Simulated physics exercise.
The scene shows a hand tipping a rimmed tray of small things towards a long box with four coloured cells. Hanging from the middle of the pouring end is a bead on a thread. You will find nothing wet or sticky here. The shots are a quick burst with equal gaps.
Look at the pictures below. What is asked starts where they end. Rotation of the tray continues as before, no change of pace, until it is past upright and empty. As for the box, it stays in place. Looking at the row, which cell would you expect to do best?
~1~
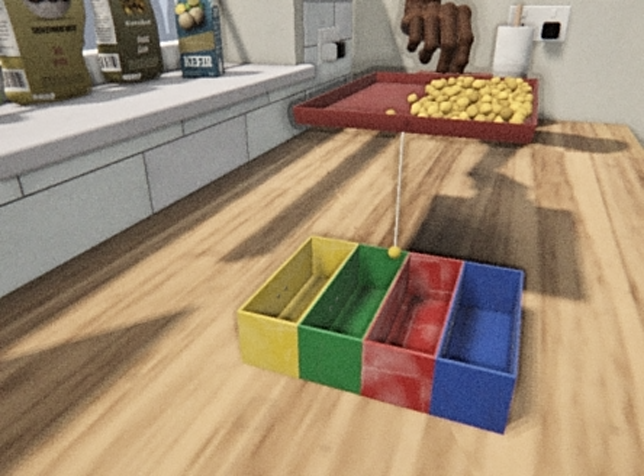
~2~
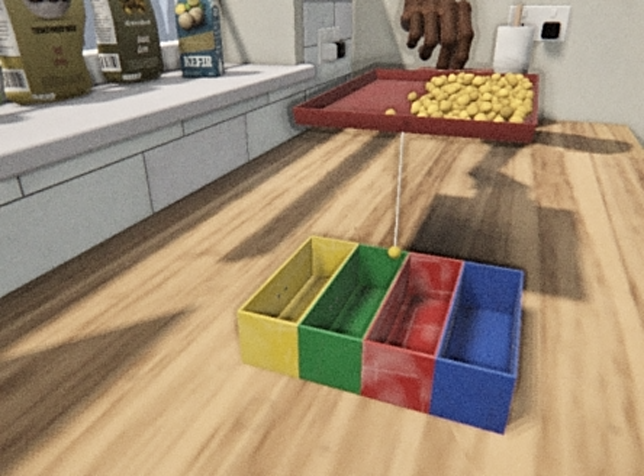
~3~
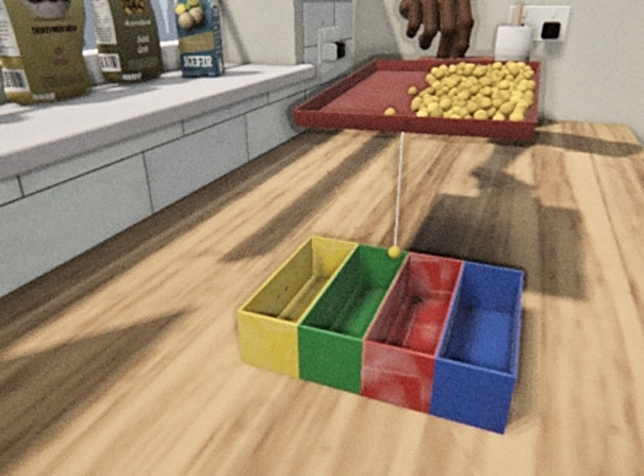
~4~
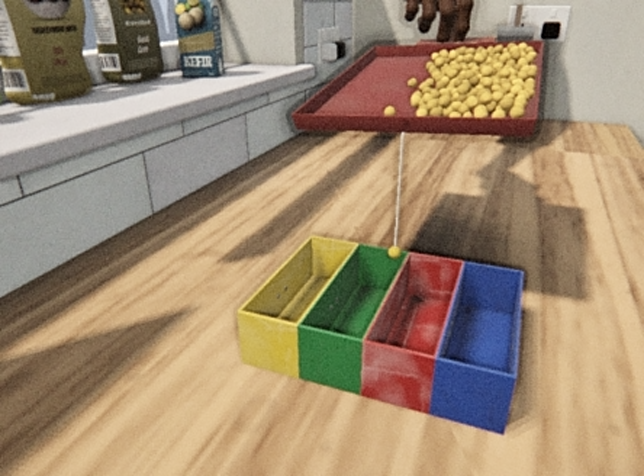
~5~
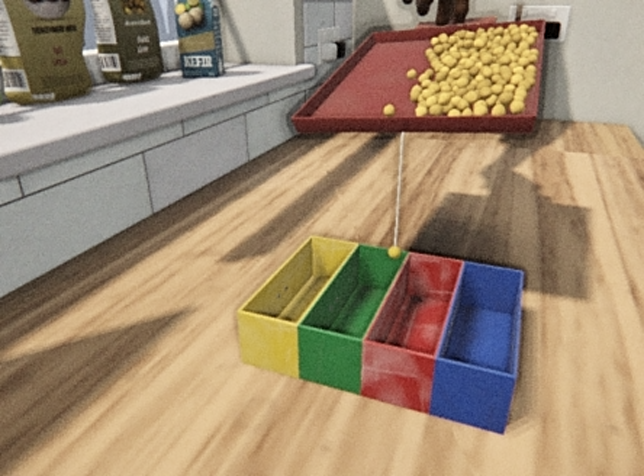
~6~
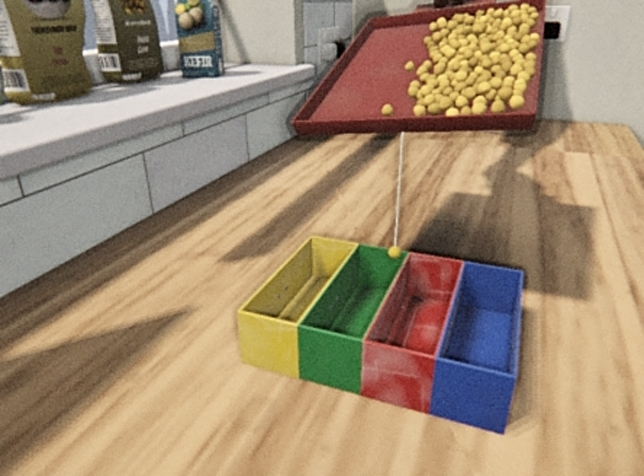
I would expect the yellow cell to do best.
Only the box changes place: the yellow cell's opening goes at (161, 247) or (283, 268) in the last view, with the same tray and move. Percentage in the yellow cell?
Close to 0 in a hundred, then close to 40 in a hundred.
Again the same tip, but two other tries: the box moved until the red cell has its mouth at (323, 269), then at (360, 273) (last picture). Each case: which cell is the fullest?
The first placement favours that red cell, while the second favours that green cell.
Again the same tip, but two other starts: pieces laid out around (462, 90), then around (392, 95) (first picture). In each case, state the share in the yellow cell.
Respectively 50 and 50 in a hundred.
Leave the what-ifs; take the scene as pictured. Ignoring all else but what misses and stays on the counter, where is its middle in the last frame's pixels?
Once everything settles, the pieces are centred near (222, 304).
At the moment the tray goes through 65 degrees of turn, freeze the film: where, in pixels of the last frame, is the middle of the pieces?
Check around (379, 82) in the last picture.
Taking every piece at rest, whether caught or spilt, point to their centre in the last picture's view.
Around (315, 320).
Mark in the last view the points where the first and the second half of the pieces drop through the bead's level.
The opening part goes through (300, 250); what follows goes through (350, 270).
Soon, tray tipped steeply; most on the tray; a stray few in the yellow cell; a stray few in the green cell; a small part falling or outside the box.
A while on, tray tipped past a quarter turn; most on the tray; a small part in the yellow cell; a stray few in the green cell; a stray few in the red cell; a small part falling or outside the box.
Towards the end, tray tipped past a quarter turn; about half in the yellow cell; about a quarter in the green cell; a small part in the red cell; about a quarter falling or outside the box.
Finally, tray tipped past a quarter turn; about half in the yellow cell; about a quarter in the green cell; a small part in the red cell; none in the blue cell; about a quarter outside the box.
